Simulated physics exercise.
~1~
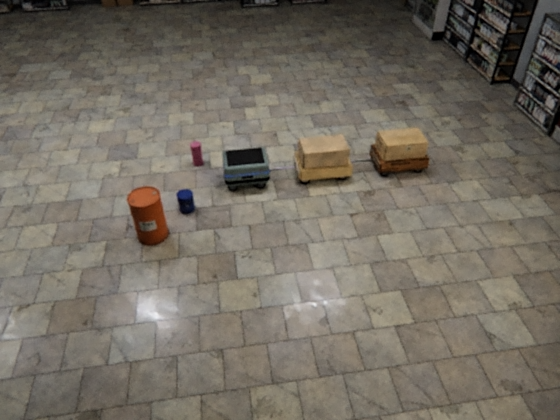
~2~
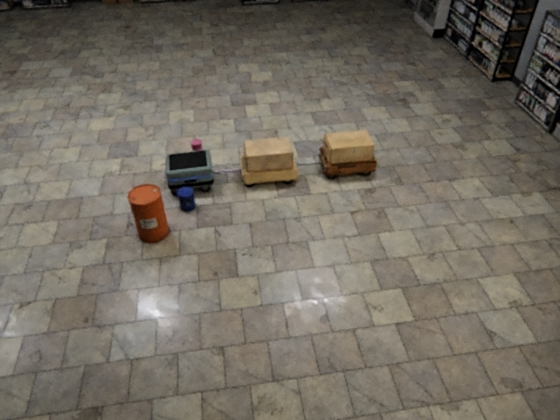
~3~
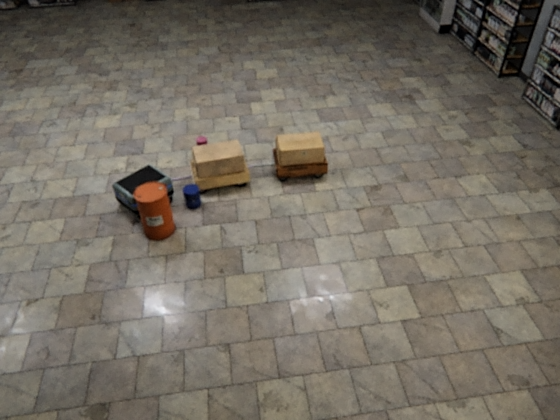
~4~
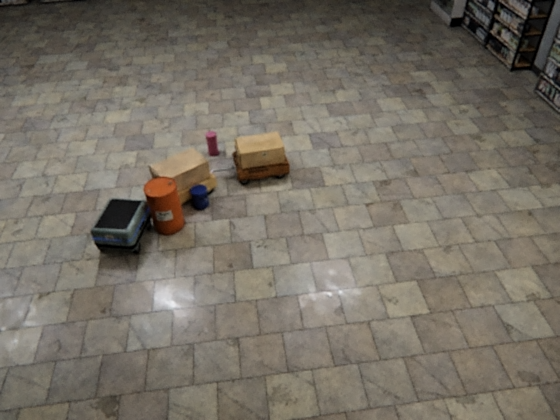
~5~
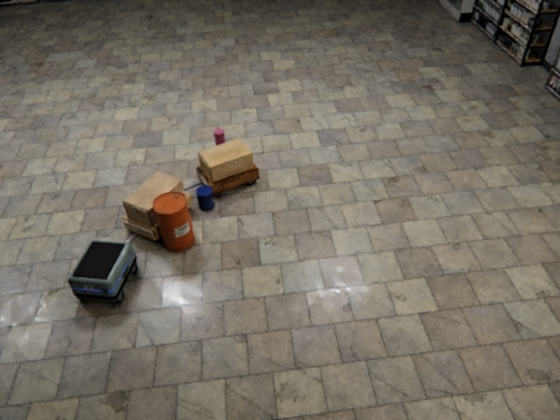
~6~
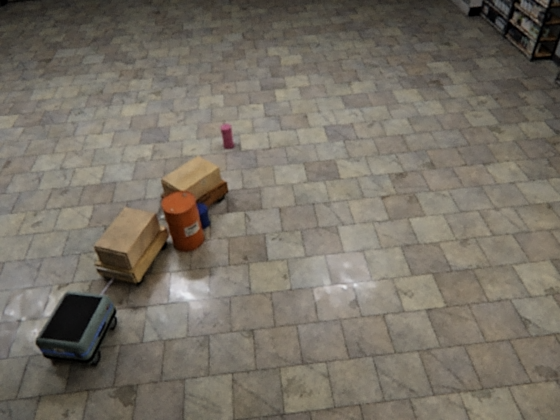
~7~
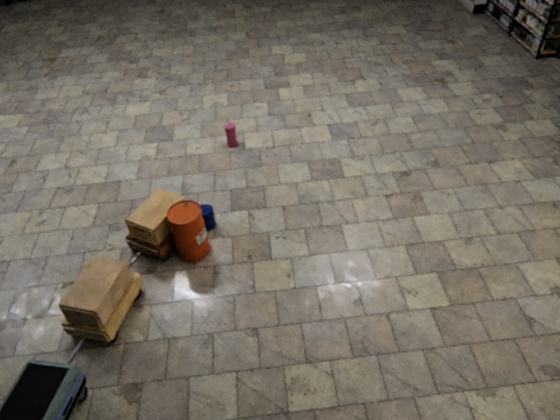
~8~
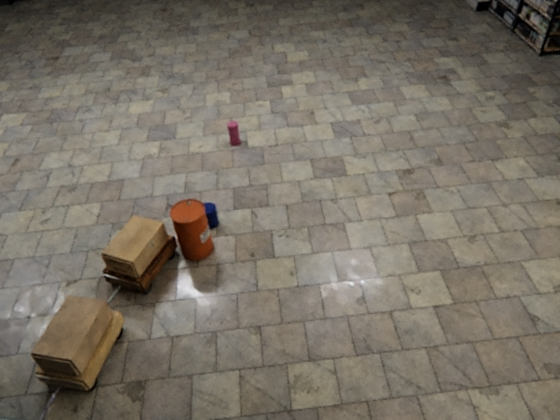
A dim floor of pale square tiles is seen from high above, with stocked shelves at the upper right. A small dark-topped tug pulls two carts carrying tan boxes leftward, toward an orange drum, a blue pail and a pink canister. The tug passes behind the drum and pail, then curves toward the lower left with the carts following. As the carts round the bend close by, the drum and then the pail shift slightly but stay upright. The tug leaves at the lower left, the carts trailing behind it, while the pink canister still stands in its place.
